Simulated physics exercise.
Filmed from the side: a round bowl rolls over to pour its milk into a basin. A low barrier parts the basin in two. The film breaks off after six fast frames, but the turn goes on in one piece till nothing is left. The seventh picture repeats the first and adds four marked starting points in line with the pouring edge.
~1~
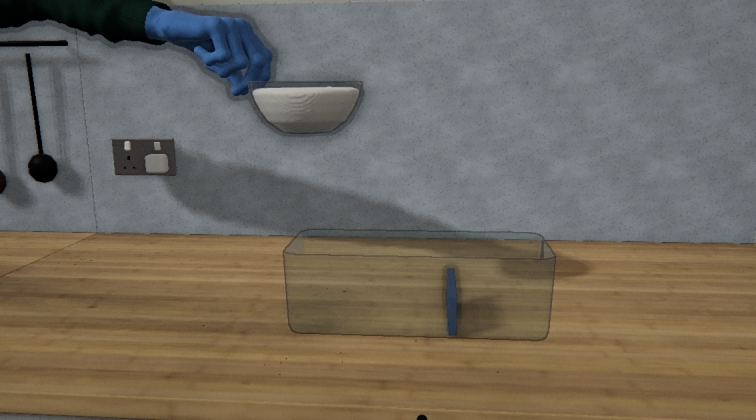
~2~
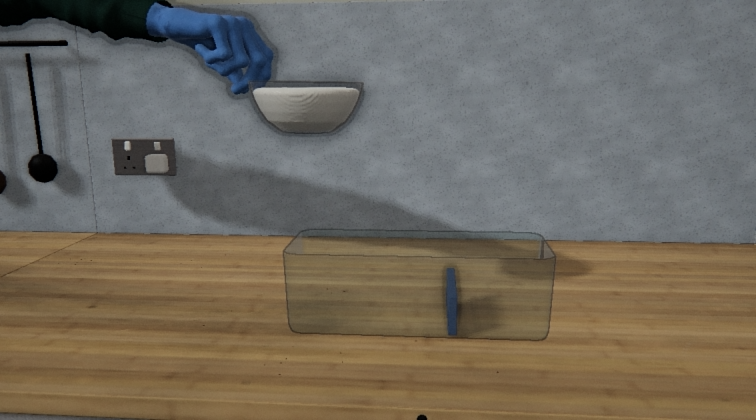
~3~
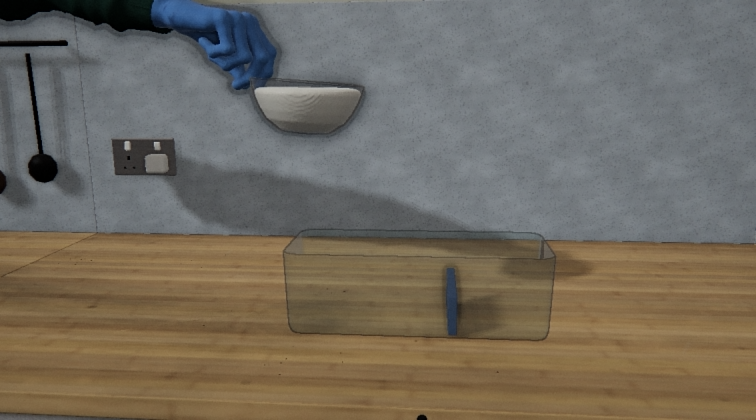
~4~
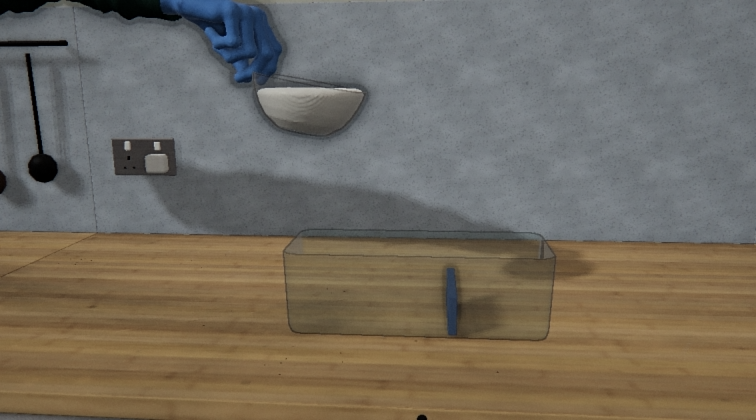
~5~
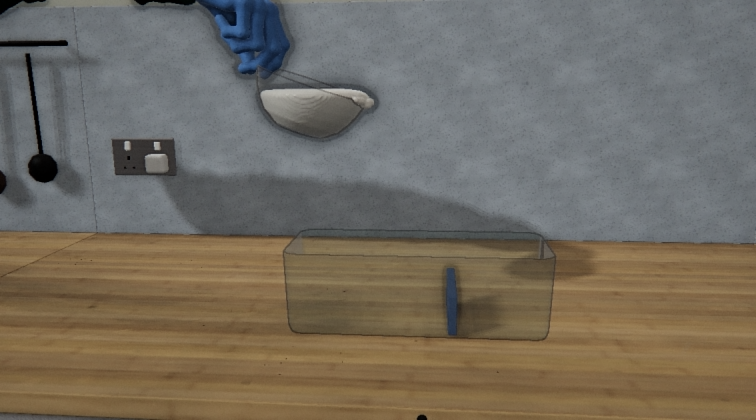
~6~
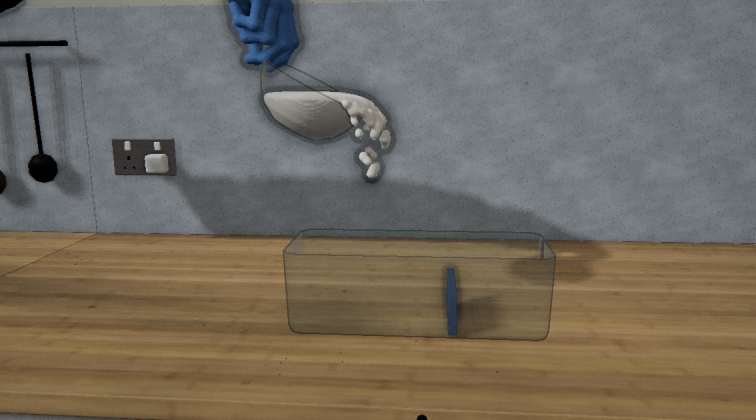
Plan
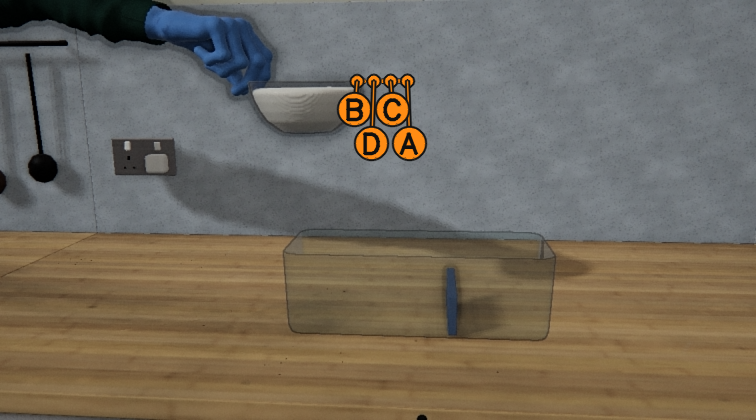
A blue-gloved hand held a bowl of milk above a clear basin with a low blue barrier inside, then gradually tilted it to the right until white milk poured over the lip in clumps.
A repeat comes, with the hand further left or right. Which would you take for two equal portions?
Dot C.
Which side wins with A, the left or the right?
More ends on the right.
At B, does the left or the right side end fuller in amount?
More ends on the left.
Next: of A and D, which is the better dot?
That is dot A.
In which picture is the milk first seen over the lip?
Picture 5.
On the marked copy, A at (407, 81); B at (357, 81); C at (390, 81); D at (373, 81).
If A is chosen, about 29 % ends left of the wall and 70 % right of it.
If B is chosen, about 97 % ends left of the wall and 2 % right of it.
If C is chosen, about 52 % ends left of the wall and 46 % right of it.
If D is chosen, about 89 % ends left of the wall and 9 % right of it.
